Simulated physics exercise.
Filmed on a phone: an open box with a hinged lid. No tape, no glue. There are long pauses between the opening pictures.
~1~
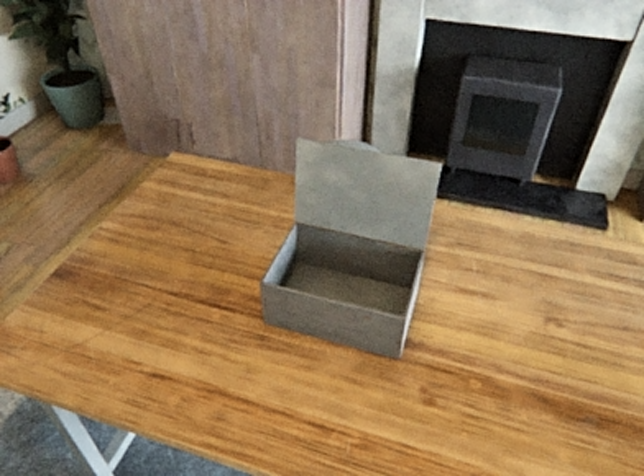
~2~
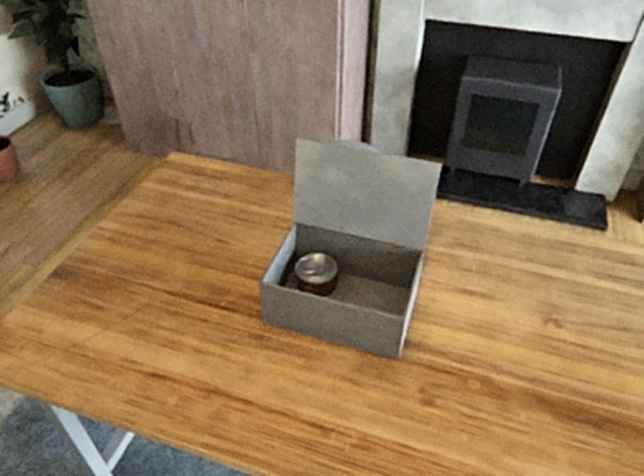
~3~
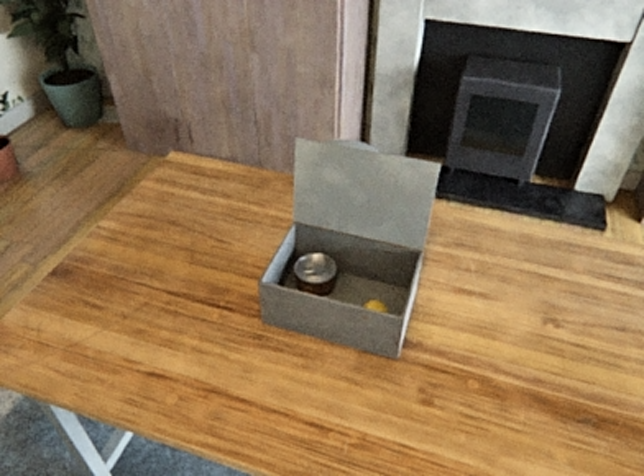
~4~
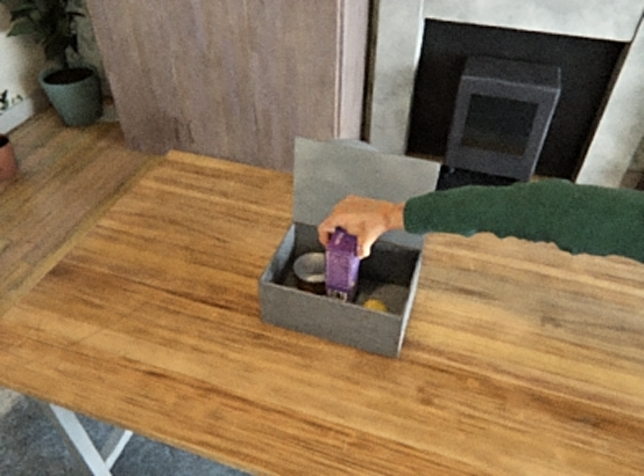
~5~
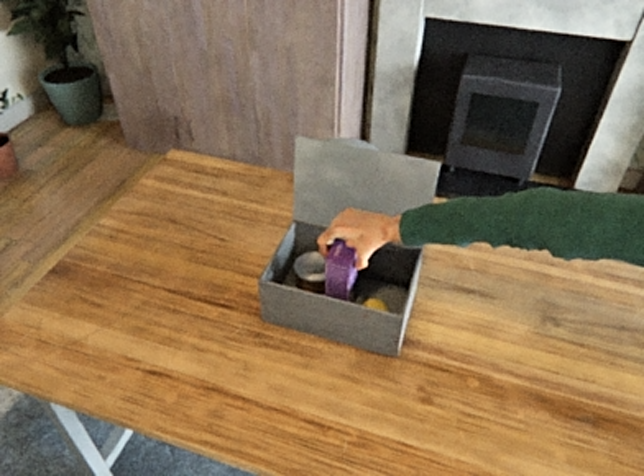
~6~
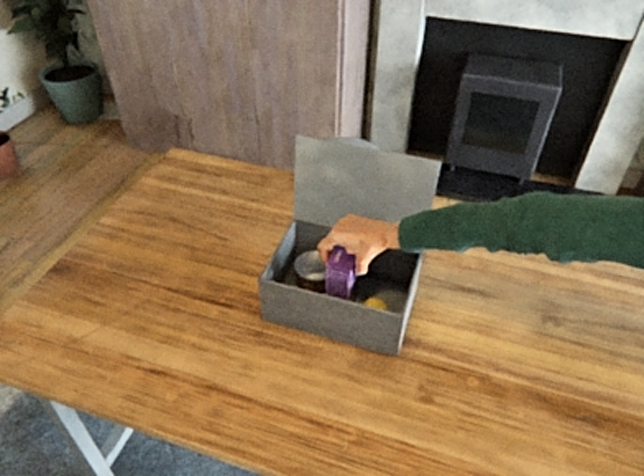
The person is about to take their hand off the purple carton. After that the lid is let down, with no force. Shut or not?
As it turns out, it is held up.
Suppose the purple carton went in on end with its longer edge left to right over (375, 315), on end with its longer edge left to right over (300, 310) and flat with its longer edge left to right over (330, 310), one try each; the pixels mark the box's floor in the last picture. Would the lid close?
First, it shuts flat; second, it will not close; third, it sits on the rim.
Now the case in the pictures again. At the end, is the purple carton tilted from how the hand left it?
It keeps its pose.
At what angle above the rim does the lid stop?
Some 25° above the rim.
Then, 1.30 s on from there, lid 78° above the rim.
Then, 1.70 s on from there, lid 52° above the rim.
In the end, lid 26° above the rim; all 3 unmoved. At the end, from the last picture's camera, purple carton near (342, 285).
